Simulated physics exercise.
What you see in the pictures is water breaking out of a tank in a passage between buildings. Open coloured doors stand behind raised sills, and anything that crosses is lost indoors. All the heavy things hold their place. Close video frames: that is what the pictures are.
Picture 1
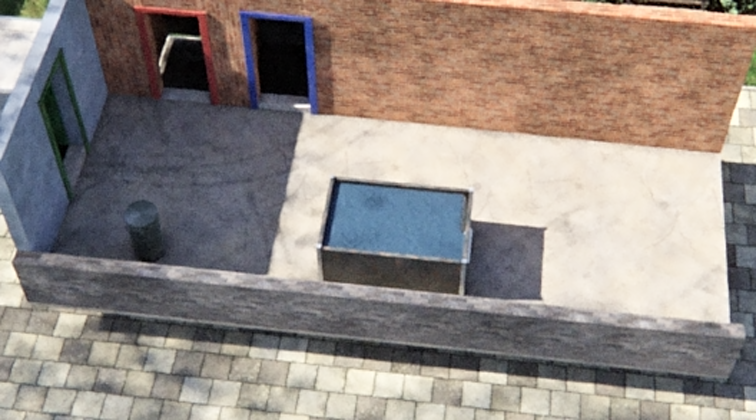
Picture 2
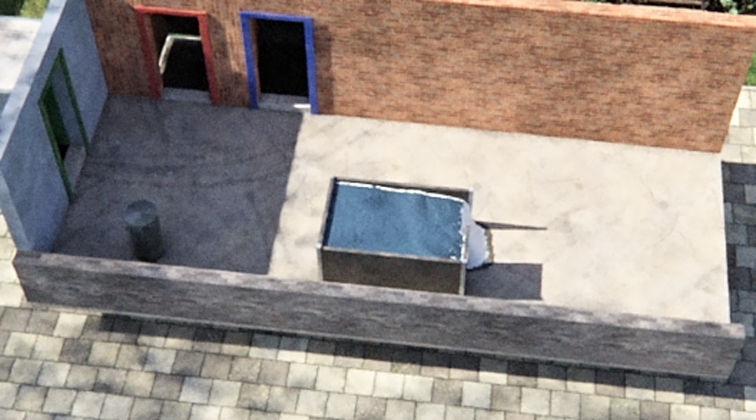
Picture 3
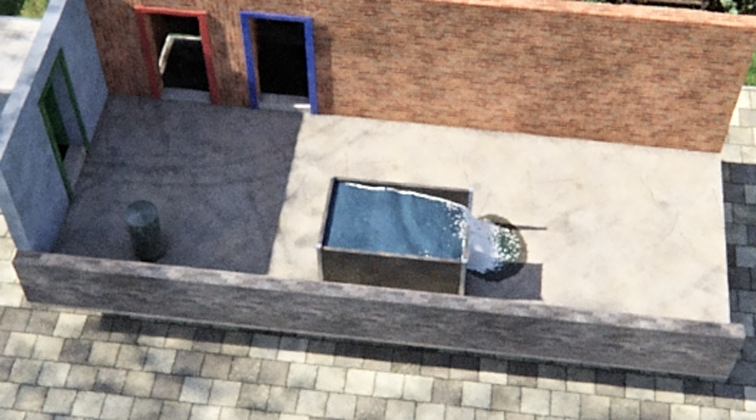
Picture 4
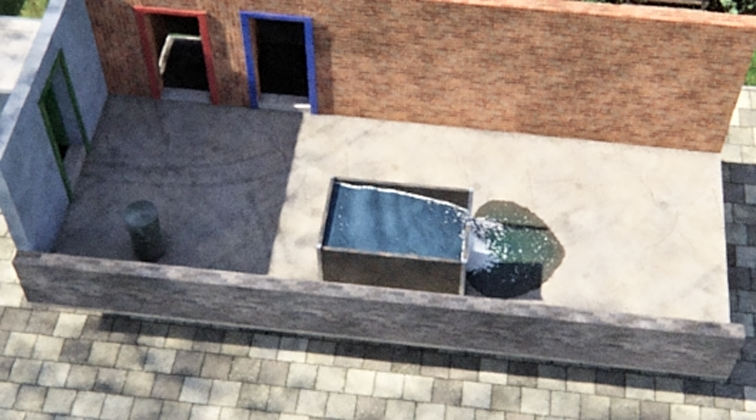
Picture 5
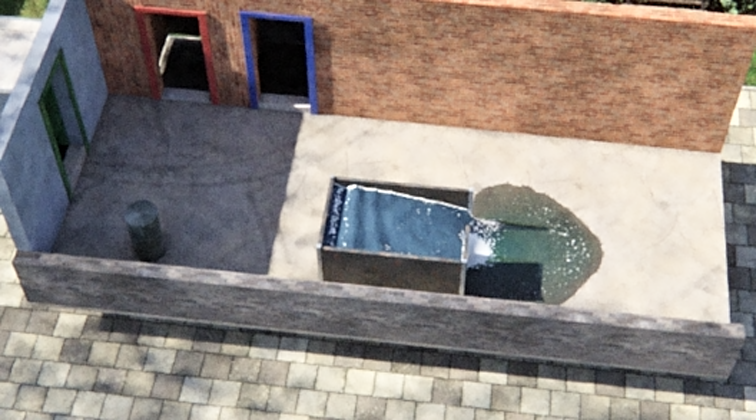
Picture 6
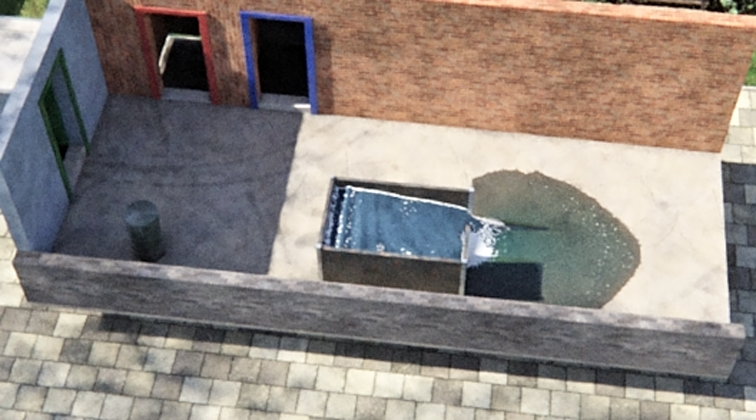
At first, an open tank full of blue water sits still in a walled passage, near open red, blue and green doors. Water then bursts from its right side, foaming onto the pale ground, and spreads rightward in a widening, rounded pool while the level in the tank drops.
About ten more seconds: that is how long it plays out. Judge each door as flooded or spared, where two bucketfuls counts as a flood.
The green door is spared, the blue door is spared, the red door is spared.
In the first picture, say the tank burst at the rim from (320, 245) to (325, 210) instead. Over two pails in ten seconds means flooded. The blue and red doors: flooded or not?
As it turns out, the blue door falls short while the red door tops the limit.
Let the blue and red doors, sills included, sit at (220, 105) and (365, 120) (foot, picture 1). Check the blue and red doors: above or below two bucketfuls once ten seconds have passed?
In short: The blue door falls short, the red door falls short.
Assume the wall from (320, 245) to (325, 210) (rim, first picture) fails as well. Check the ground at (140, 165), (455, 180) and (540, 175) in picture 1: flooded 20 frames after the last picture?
Going through them one by one, I'd say waterlogged, then high and dry, then high and dry.
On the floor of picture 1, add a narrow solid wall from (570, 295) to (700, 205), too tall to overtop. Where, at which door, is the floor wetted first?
My answer is the blue-painted one.
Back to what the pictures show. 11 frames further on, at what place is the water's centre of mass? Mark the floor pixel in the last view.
(472, 251).
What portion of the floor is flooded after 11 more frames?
That works out to some 35 in a hundred.
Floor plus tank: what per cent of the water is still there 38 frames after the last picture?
Some 42 per cent.
A moment on, water covers 35 % of the floor; the green door not reached, the blue door not reached, the red door not reached.
Next, water covers 35 % of the floor; the green door not reached, the blue door not reached, the red door not reached.
Then, water covers 40 % of the floor; the green door not reached, the blue door not reached, the red door not reached.
Later, water covers 35 % of the floor; the green door not reached, the blue door not reached, the red door not reached.
In the end, water covers 35 % of the floor; the green door not reached, the blue door not reached, the red door not reached.
